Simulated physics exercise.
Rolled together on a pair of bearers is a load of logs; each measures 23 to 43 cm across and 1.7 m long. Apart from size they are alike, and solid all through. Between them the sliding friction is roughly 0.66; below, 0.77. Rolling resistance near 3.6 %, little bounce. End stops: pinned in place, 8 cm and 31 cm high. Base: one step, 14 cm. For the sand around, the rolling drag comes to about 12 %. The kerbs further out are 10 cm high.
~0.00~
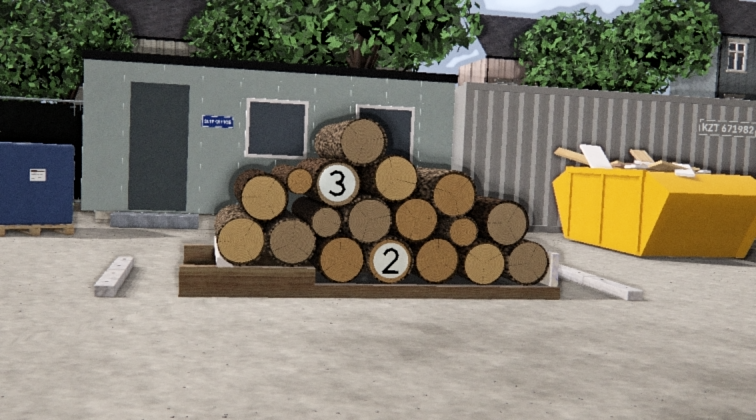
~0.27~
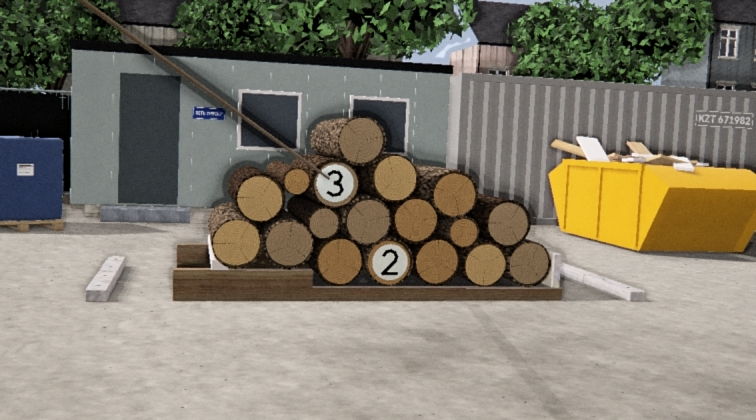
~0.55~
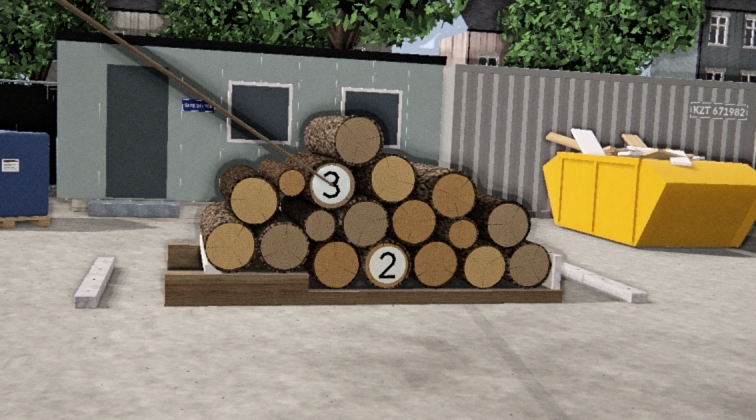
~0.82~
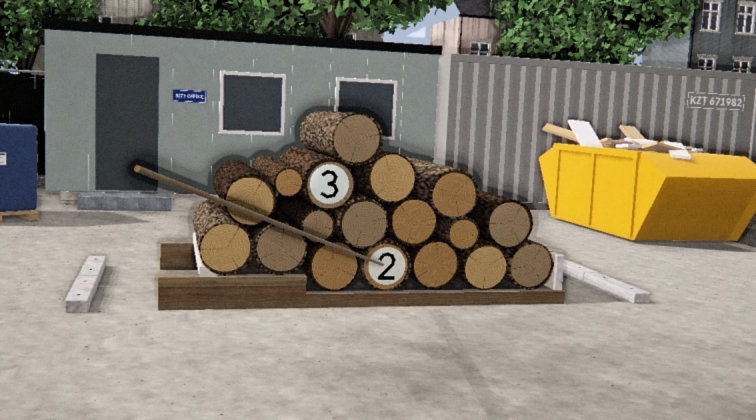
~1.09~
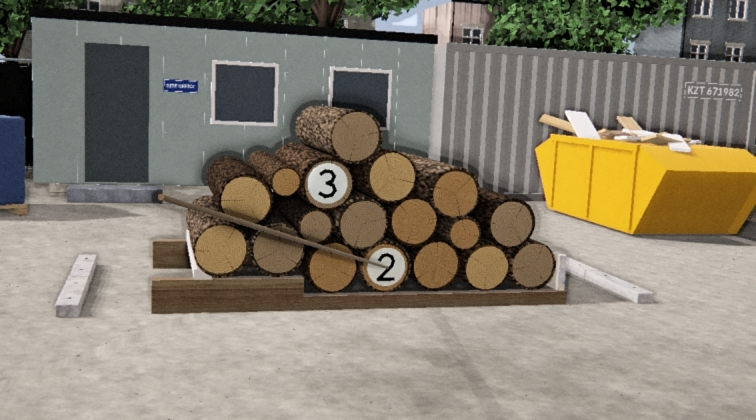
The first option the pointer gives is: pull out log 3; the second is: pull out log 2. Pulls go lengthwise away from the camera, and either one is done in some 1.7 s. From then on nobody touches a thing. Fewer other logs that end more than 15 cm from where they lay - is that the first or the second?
That is the second one.
First choice, 2.27 s in, 2 now displaced over 15 cm; the one last seen at (357, 137) 26 cm left and 36 cm down.
First choice, at rest by 3.0 s, 2 moved over 15 cm; not one over the kerbs; the one last seen at (357, 137) 22 cm left and 37 cm down; top of the pile 1.3 m high, from 1.6 m.
Second choice, 2.08 s in, 0 now displaced over 15 cm.
Second choice, at rest by 2.4 s, 0 moved over 15 cm; not one over the kerbs; top of the pile 1.6 m high, from 1.6 m.
